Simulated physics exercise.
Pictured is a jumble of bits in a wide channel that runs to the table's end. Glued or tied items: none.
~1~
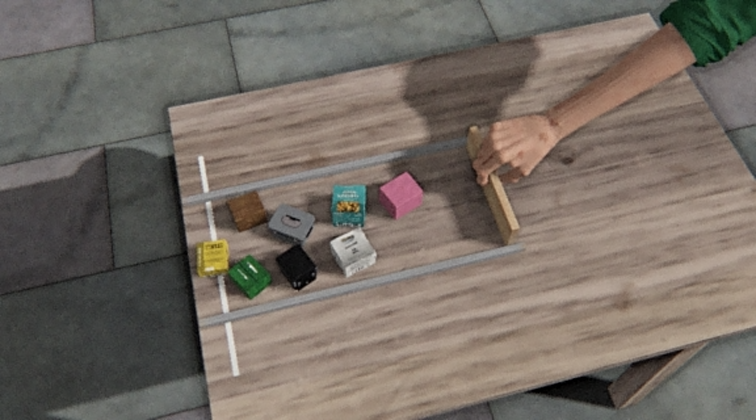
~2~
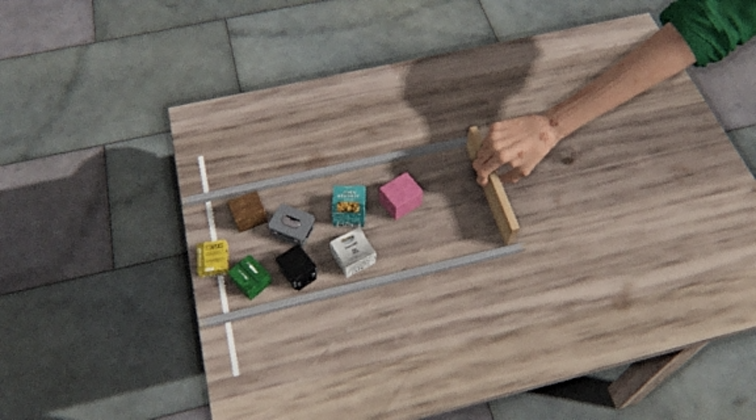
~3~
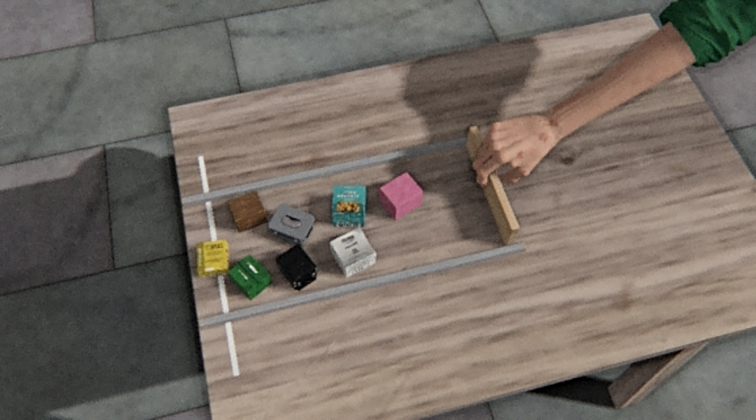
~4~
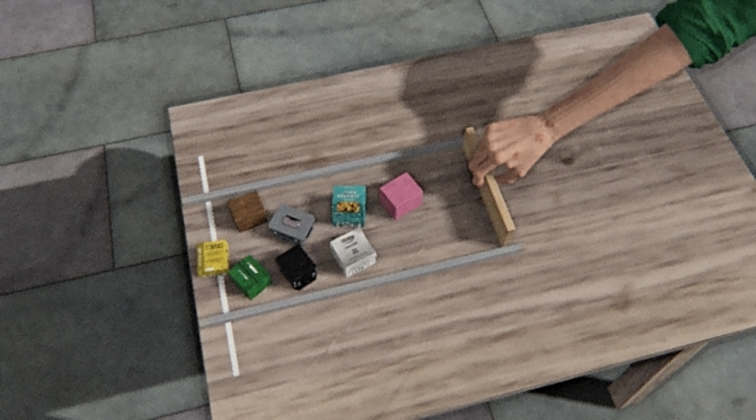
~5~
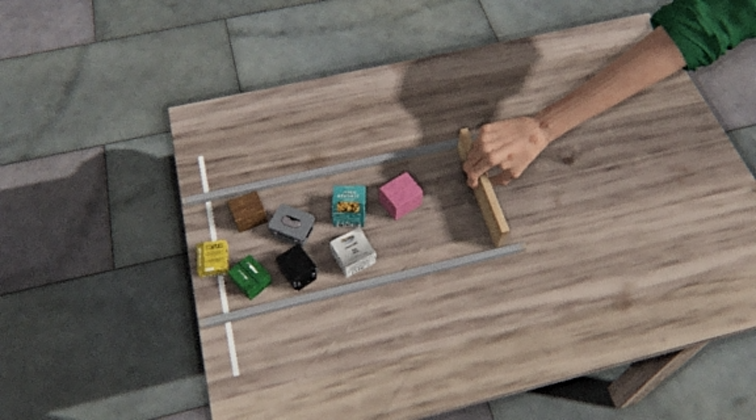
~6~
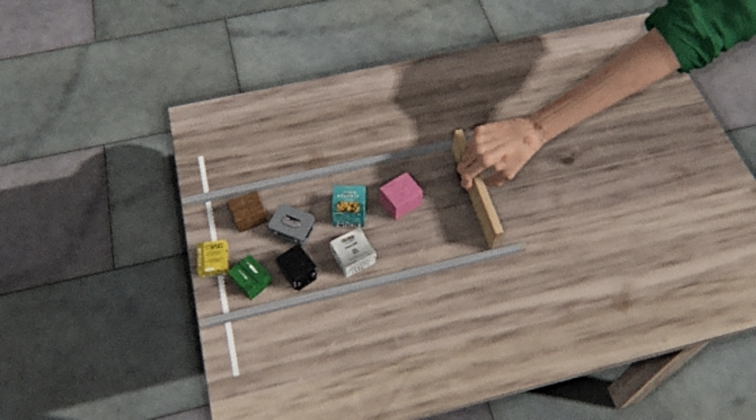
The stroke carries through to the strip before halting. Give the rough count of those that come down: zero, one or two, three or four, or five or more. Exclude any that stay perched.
After that push five at the least come off the table.
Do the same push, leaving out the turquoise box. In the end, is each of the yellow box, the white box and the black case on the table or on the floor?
Result: Yellow box comes off, white box stays, black case comes off.
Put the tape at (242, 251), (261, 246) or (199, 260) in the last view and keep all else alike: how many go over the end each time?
Try by try, 3, 3 and 8.
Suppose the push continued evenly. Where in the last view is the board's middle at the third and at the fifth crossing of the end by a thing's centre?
About (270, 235), then (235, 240).
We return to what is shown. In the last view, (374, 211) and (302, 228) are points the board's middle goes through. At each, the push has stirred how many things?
Tally: 3; 8.
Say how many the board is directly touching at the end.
Contact count: 2.
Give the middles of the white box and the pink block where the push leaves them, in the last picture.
About (202, 285), and about (195, 241).
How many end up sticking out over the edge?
As for overhanging, the count is 2.
Soon after, none off yet; yellow box at rest near (213, 259); green box at rest near (250, 277); brown block moving near (245, 211).
In the end, the number that fall off is five or more; gone, turquoise box, grey case, black case, brown block, green box and yellow box.
